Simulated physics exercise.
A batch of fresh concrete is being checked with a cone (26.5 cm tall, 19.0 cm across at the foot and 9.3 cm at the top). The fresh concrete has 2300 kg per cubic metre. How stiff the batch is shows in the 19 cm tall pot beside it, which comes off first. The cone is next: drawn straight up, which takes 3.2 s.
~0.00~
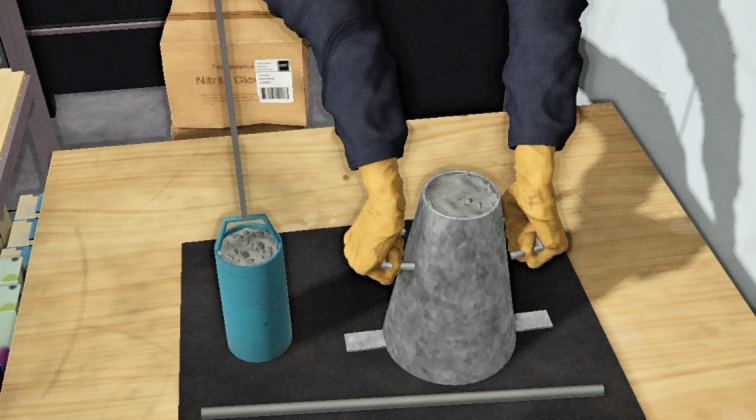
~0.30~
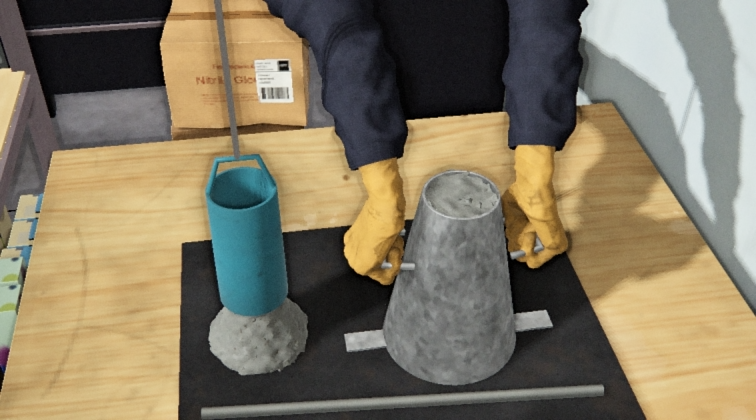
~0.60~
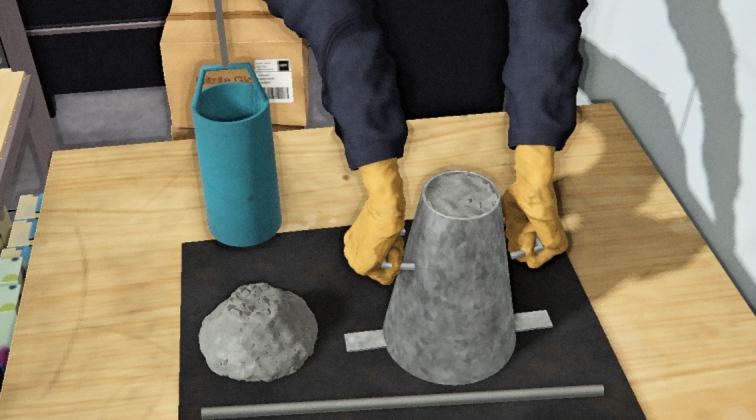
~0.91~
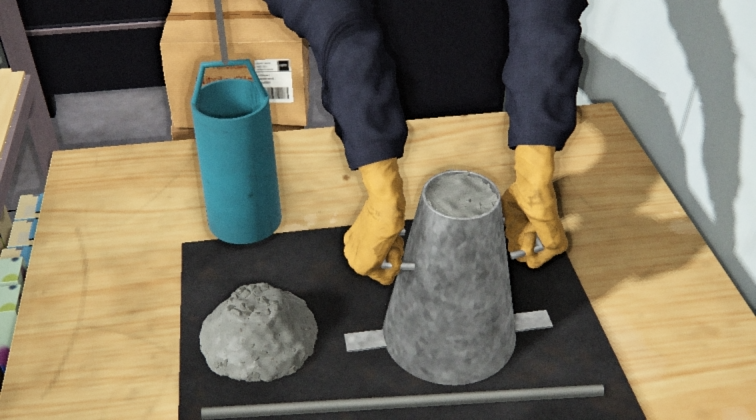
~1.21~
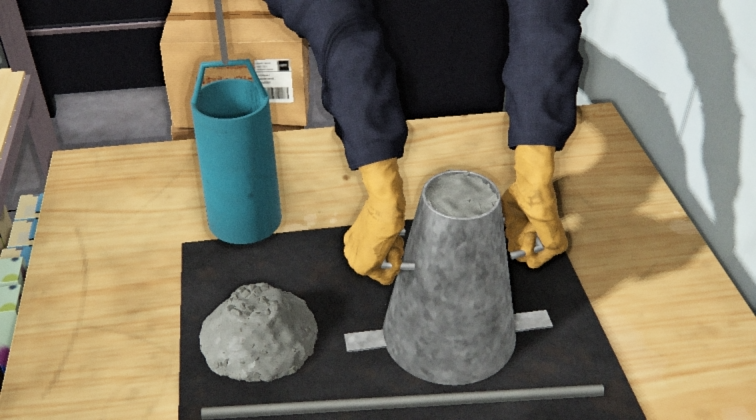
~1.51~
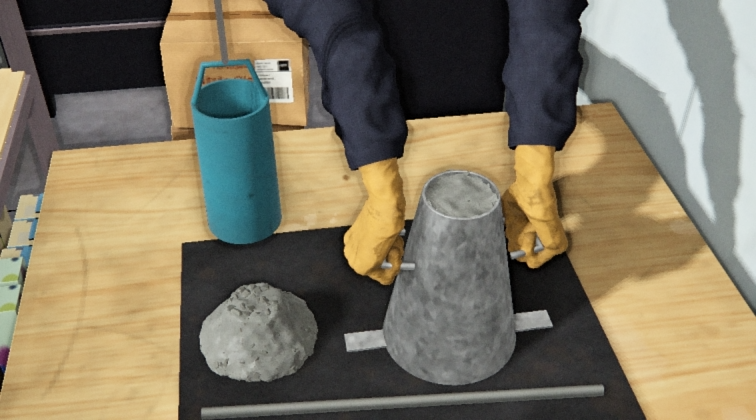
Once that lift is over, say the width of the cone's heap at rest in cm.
Expect roughly 31 cm.
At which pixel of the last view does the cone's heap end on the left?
Around (345, 339).
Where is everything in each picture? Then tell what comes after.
Middle of the pot's mouth at (248, 246), still down; middle of the cone's top at (461, 195), not yet moved, in the first frame.
Middle of the pot's mouth at (241, 190), raised 9.7 cm; middle of the cone's top at (461, 195), not yet moved, in the second frame.
Middle of the pot's mouth at (231, 104), raised 23 cm; the heap from the pot 8.0 cm high and 17 cm wide, top at (256, 302); middle of the cone's top at (461, 195), not yet moved, in the third frame.
Middle of the pot's mouth at (230, 101), raised 23 cm; the heap from the pot 8.0 cm high and 17 cm wide, top at (256, 302); middle of the cone's top at (461, 195), not yet moved, in the fourth frame.
Middle of the pot's mouth at (230, 101), raised 23 cm; the heap from the pot 8.0 cm high and 17 cm wide, top at (256, 302); middle of the cone's top at (461, 195), not yet moved, in the fifth frame.
Middle of the pot's mouth at (230, 101), raised 23 cm; the heap from the pot 8.0 cm high and 17 cm wide, top at (256, 302); middle of the cone's top at (461, 195), not yet moved, in the sixth frame.
By 2.3 s, the cone is up 6.1 cm; the fresh concrete has come down 12 cm to 15 cm and is 28 cm wide.
By 3.1 s, the cone is up 16 cm; the fresh concrete has come down 15 cm to 11 cm and is 31 cm wide.
By 3.9 s, the cone is up 27 cm; the fresh concrete has come down 15 cm to 11 cm and is 31 cm wide.
By 4.9 s, the cone is clear; the fresh concrete has come down 15 cm to 11 cm and is 31 cm wide.
By 5.4 s, at rest, the cone is clear; the fresh concrete has come down 15 cm to 11 cm and is 31 cm wide.
